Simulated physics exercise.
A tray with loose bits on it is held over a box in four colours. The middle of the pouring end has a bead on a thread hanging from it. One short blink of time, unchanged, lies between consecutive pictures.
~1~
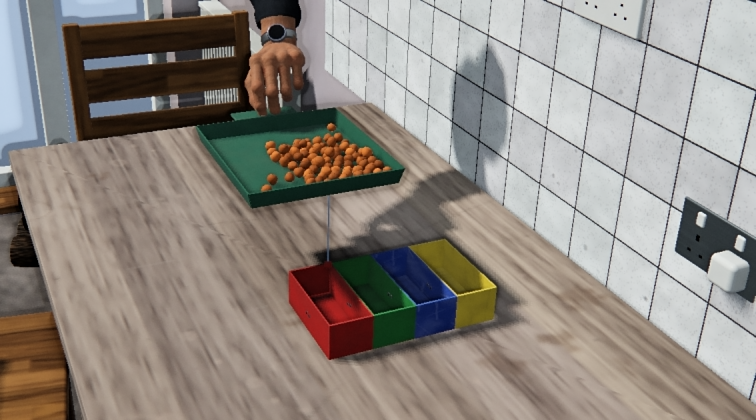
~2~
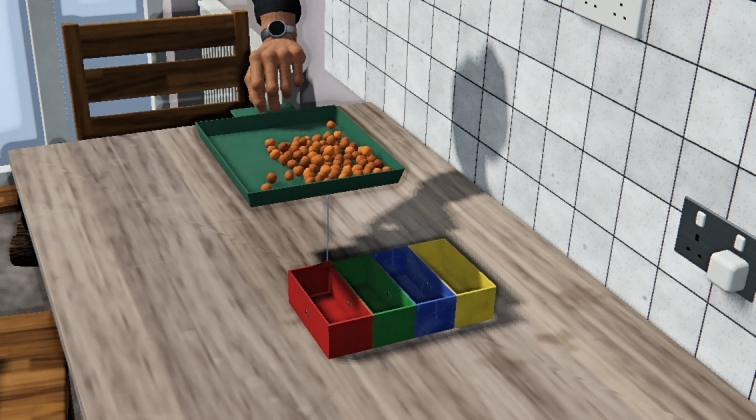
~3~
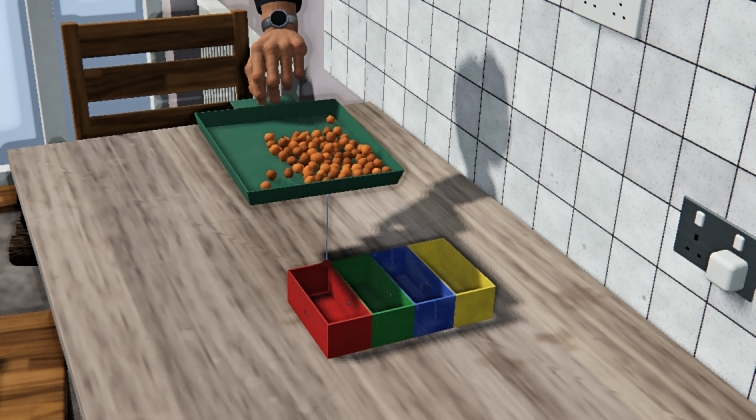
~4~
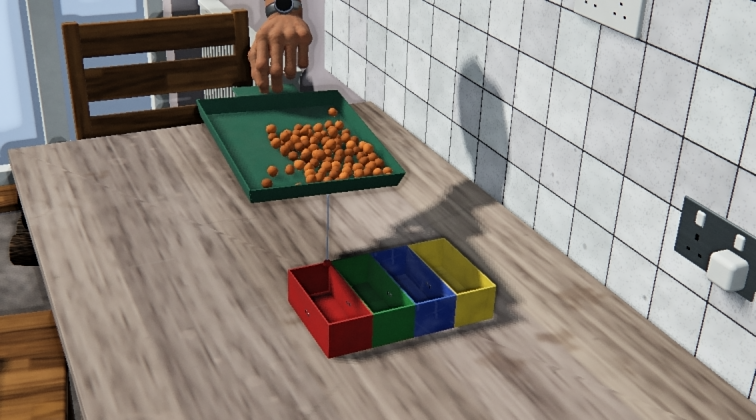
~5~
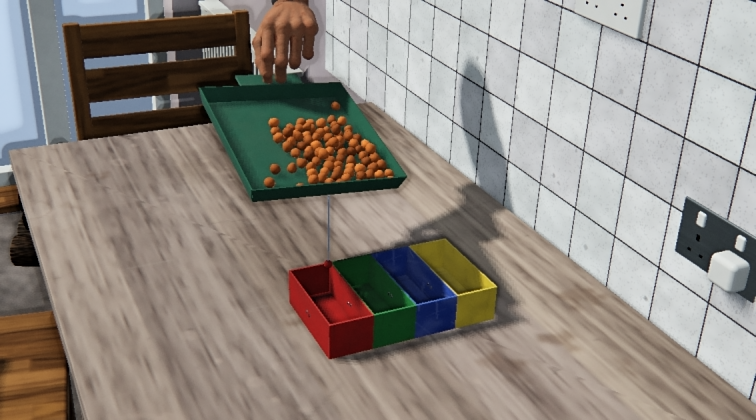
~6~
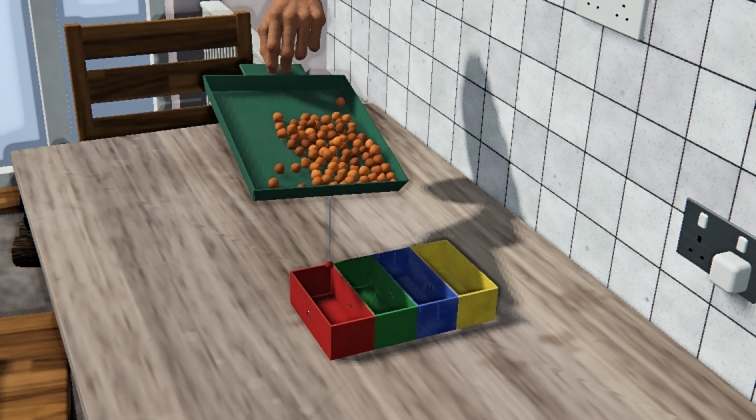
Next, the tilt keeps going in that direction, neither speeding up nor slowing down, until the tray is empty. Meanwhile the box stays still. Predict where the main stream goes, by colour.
I would say into the blue one.
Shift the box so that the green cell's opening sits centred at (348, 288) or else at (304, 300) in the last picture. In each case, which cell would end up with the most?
The first try: That blue cell. The second: The yellow cell.
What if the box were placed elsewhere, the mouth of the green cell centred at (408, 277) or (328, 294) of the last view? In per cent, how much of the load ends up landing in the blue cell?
Roughly 0% first, roughly 30% second.
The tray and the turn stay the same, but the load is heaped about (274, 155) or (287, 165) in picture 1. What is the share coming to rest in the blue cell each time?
Share in order: Roughly 60 %, 40 %.
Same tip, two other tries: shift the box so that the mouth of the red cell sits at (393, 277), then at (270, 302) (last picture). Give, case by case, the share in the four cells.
70 per cent, then 80 per cent.
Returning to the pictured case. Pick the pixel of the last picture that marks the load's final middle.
Near pixel (406, 307).
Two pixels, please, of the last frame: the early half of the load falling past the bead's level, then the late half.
The opening half passes (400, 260), the closing half (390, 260).
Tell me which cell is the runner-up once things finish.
Second place goes to the green one.
Shortly afterwards, tray tipped steeply; all but a few on the tray; only a few falling or outside the box.
Next, tray tipped right over; near two thirds on the tray; a little in the blue cell; a little in the green cell; only a few in the yellow cell; near a quarter falling or outside the box.
Some moments later, tray tipped past a quarter turn; near half in the blue cell; near a quarter in the green cell; a little in the red cell; a little in the yellow cell; only a few falling or outside the box.
In the end, tray tipped past a quarter turn; near half in the blue cell; near a quarter in the green cell; a little in the red cell; a little in the yellow cell; only a few outside the box.
